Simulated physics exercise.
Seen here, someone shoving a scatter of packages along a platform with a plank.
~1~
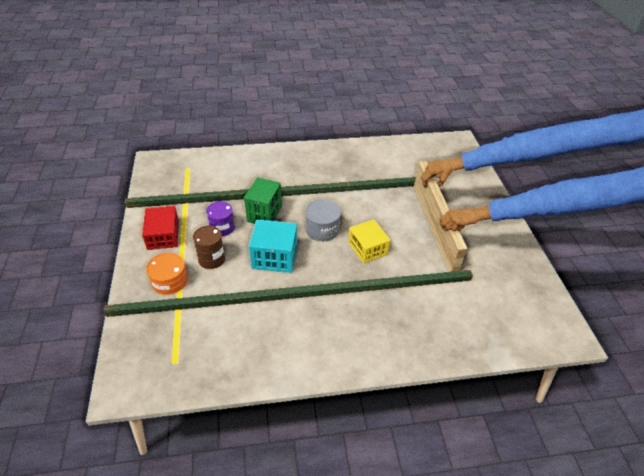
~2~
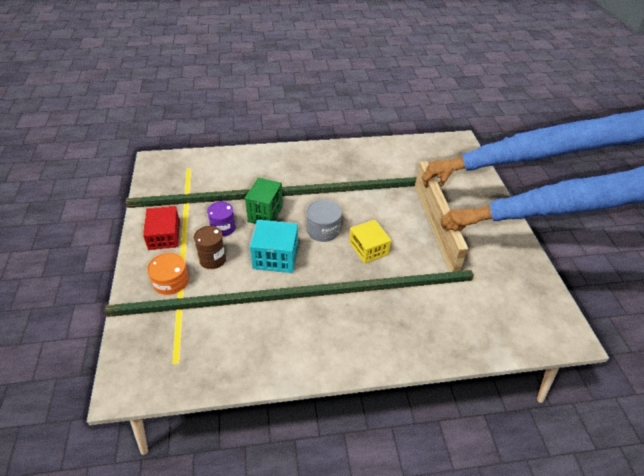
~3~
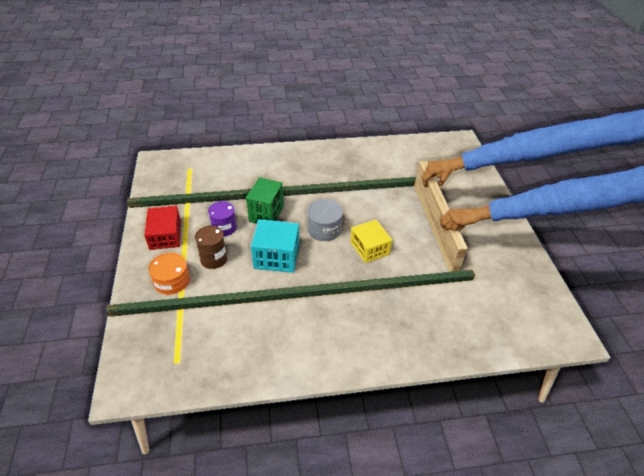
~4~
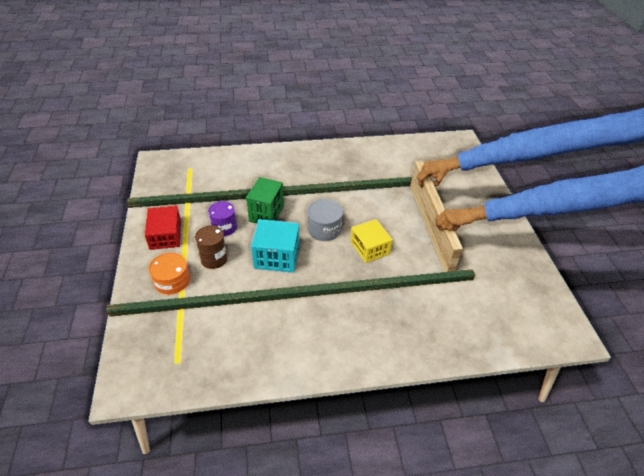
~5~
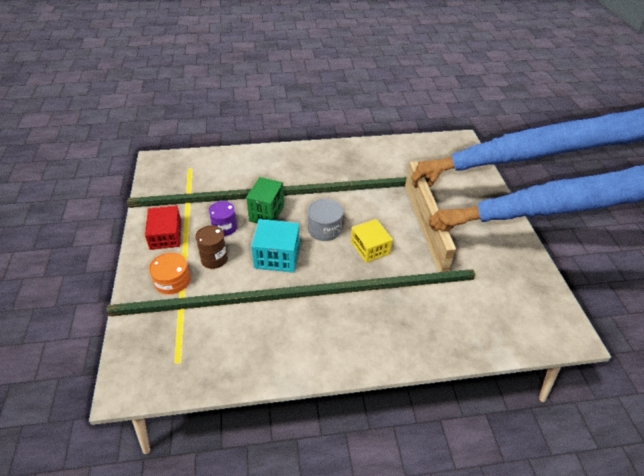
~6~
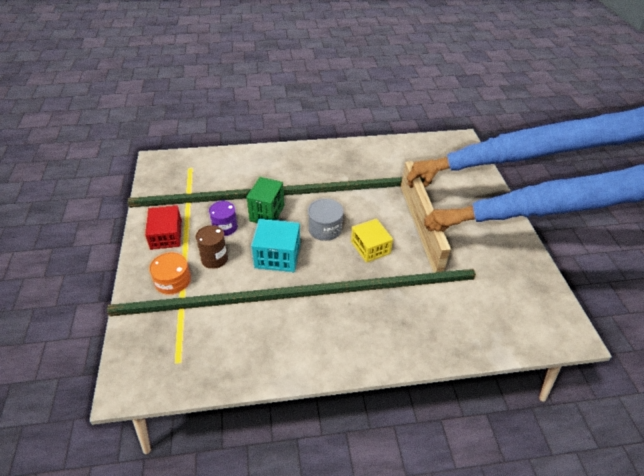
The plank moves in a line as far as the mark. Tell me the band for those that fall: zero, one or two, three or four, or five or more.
The number that fall off is three or four.
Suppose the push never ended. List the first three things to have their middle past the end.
In order: The orange canister, the brown canister, the red crate.
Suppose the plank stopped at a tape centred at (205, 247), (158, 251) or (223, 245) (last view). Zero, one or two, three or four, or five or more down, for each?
The falls would be one or two; five or more; not one.
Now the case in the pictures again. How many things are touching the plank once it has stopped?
The number is 3.
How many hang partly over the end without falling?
It comes to 1.
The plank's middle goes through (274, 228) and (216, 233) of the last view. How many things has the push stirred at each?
5 and 8.
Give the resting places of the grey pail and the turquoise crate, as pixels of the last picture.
Near (166, 232) and (129, 261).
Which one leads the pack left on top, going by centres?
The turquoise crate ends nearest.
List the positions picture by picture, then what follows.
In the first frame, red crate (161, 228); orange canister (168, 274); brown canister (210, 248); plank (438, 215); tape (182, 249).
In the second frame, orange canister (169, 274); grey pail (324, 221).
In the third frame, brown canister (212, 248); purple canister (223, 219).
In the fourth frame, red crate (164, 227); turquoise crate (276, 246).
In the fifth frame, orange canister (170, 273); plank (428, 215).
In the sixth frame, red crate (164, 227); orange canister (171, 273); brown canister (212, 247); plank (423, 215); tape (185, 249).
Early on, none off yet; red crate at rest near (164, 227); orange canister at rest near (171, 273); brown canister at rest near (212, 247).
A while later, none off yet; red crate at rest near (164, 227); orange canister at rest near (171, 273); brown canister travelled a little near (208, 248).
Further along, none off yet; red crate travelled a little near (156, 228); orange canister travelled about its own width near (138, 277); brown canister travelled well along near (143, 248).
Finally, the number that fall off is three or four; lost, brown canister, orange canister and red crate.
